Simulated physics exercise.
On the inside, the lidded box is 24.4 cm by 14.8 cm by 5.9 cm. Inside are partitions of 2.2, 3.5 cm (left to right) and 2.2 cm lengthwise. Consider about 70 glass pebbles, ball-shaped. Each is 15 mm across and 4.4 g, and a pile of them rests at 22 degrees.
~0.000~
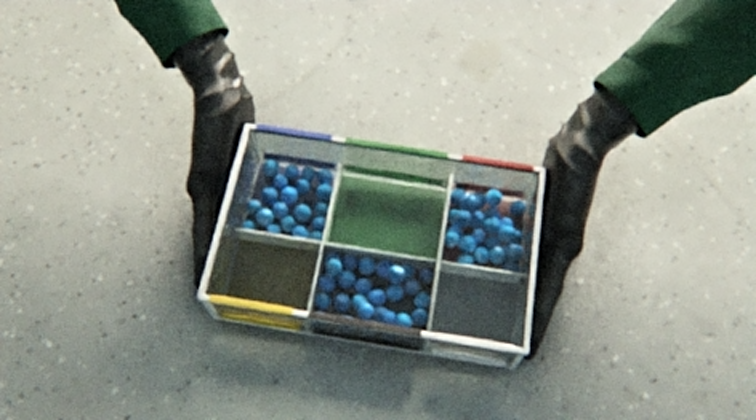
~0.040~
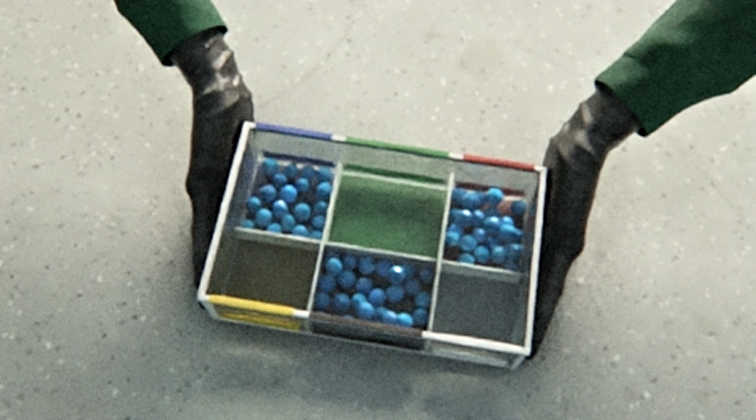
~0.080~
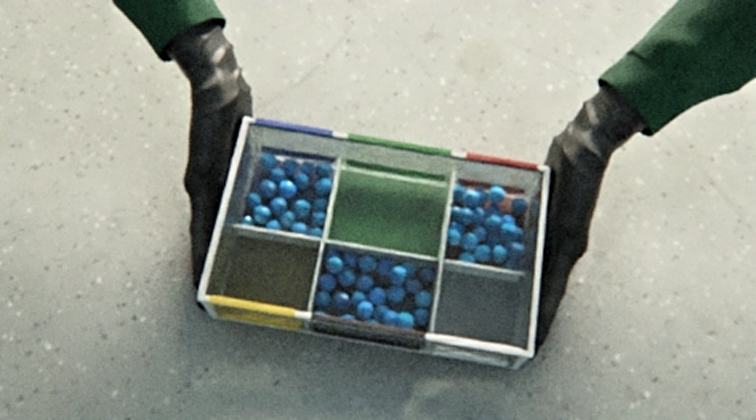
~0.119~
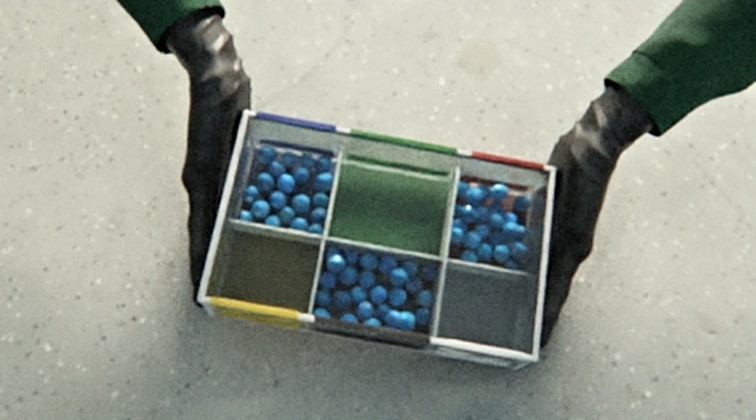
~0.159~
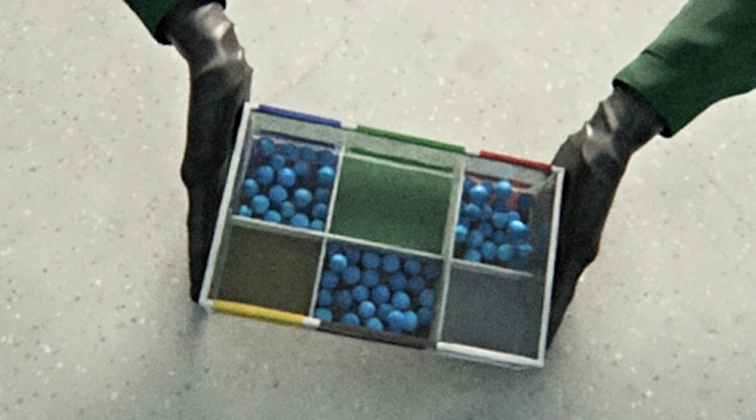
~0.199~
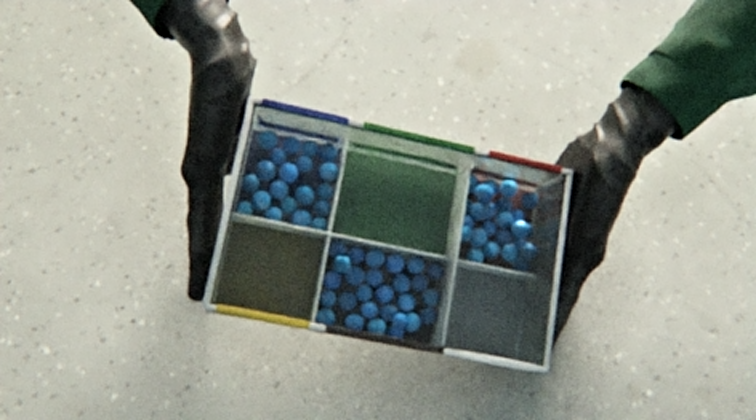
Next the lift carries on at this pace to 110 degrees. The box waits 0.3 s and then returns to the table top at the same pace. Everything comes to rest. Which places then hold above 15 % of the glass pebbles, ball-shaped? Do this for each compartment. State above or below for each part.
Red: Does not qualify, blue: Does not qualify, green: Does not qualify, yellow: Does not qualify, white: Qualifies, black: Qualifies.
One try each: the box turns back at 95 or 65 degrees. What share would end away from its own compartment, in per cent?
Roughly 70 percent, then roughly 15 percent.
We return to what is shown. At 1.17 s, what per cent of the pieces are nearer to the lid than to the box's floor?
I'd say around 70 percent of the pieces.
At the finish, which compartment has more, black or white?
It's the white one that holds more.
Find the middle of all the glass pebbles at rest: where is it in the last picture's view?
About (458, 309).
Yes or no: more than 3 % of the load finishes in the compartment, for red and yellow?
For red, it does, for yellow, it does not.
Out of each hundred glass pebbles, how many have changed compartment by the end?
The answer is close to 70 percent.
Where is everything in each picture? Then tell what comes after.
Box tilt 0 degrees, front corners at (204, 296) and (523, 349); red 35 %, blue 30 %, black 40 %, in the first picture.
Box tilt 1 degrees, front corners at (204, 296) and (524, 349), in the second picture.
Box tilt 3 degrees, front corners at (204, 296) and (528, 352), lowest corner right front, in the third picture.
Box tilt 7 degrees, front corners at (204, 297) and (532, 356), lowest corner right front, in the fourth picture.
Box tilt 12 degrees, front corners at (206, 300) and (537, 361), lowest corner right front, in the fifth picture.
Box tilt 17 degrees, front corners at (209, 304) and (543, 367), lowest corner right front; red 35 %, blue 30 %, black 40 %. The box's pace is about 120 degrees a second, in the sixth picture.
Then, at 1.17 s, tilt 110 degrees; red 10 %, white 40 %, black 50 %.
After 1.81 s, tilt 58 degrees; red 5 %, white 55 %, black 40 %.
After 2.50 s, tilt 0 degrees; red 5 %, white 55 %, black 40 %.
At rest (3.3 s), red 5 %, blue 0 %, green 0 %, yellow 0 %, white 55 %, black 40 %.
